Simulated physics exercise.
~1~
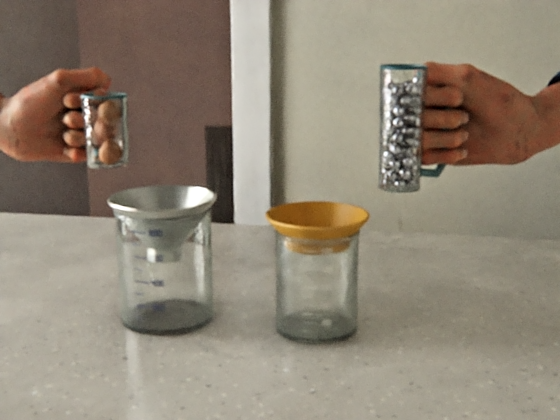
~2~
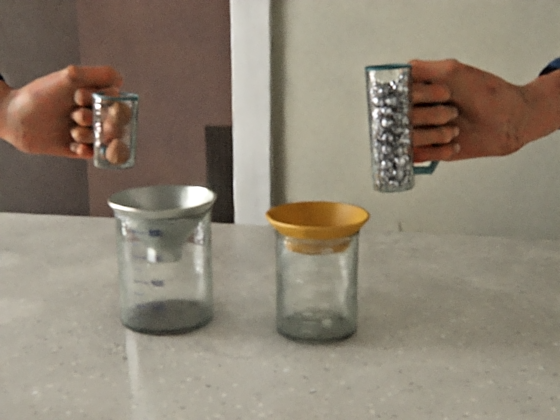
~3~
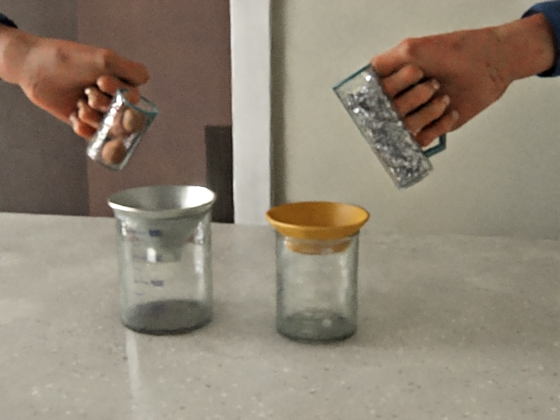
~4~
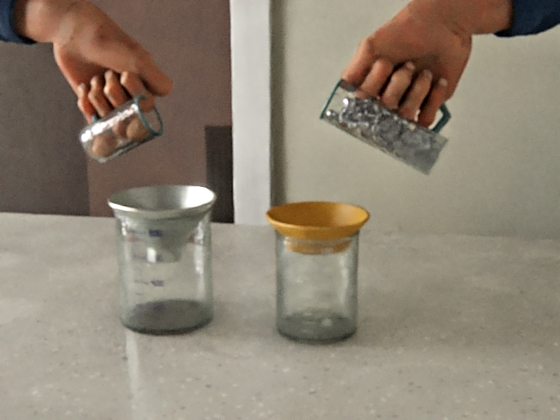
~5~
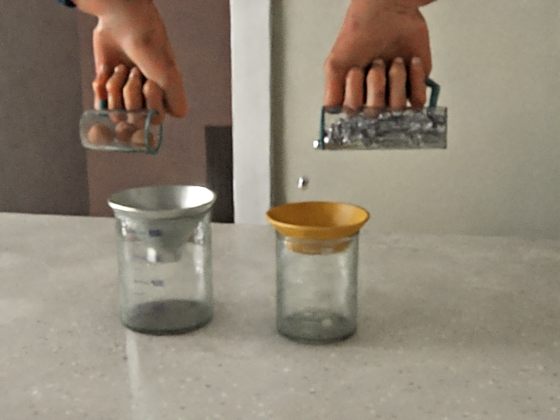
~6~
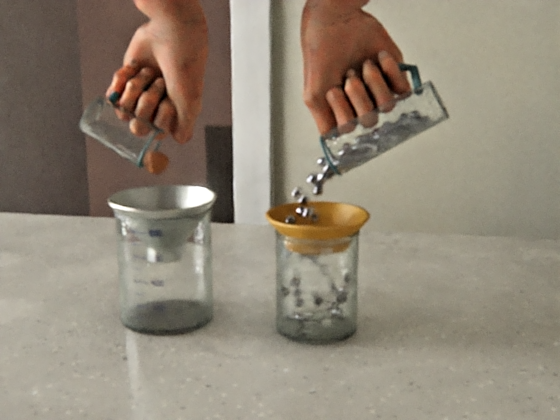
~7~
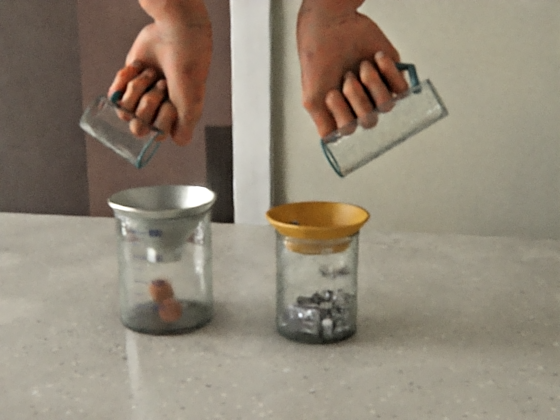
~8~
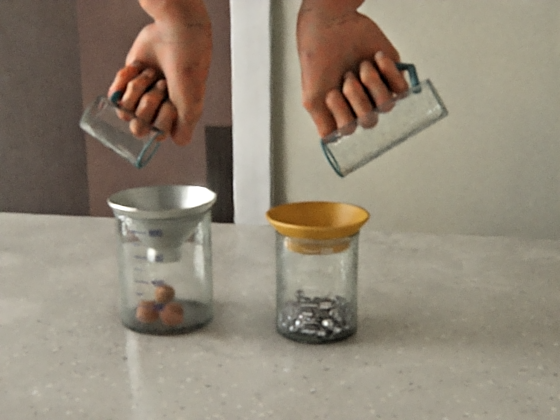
We see two hands tilt clear cups over two funnels set in glass jars, tipping a few brown balls into the grey funnel on the left and many small silvery pieces into the yellow one on the right, until everything rests in the jars below.
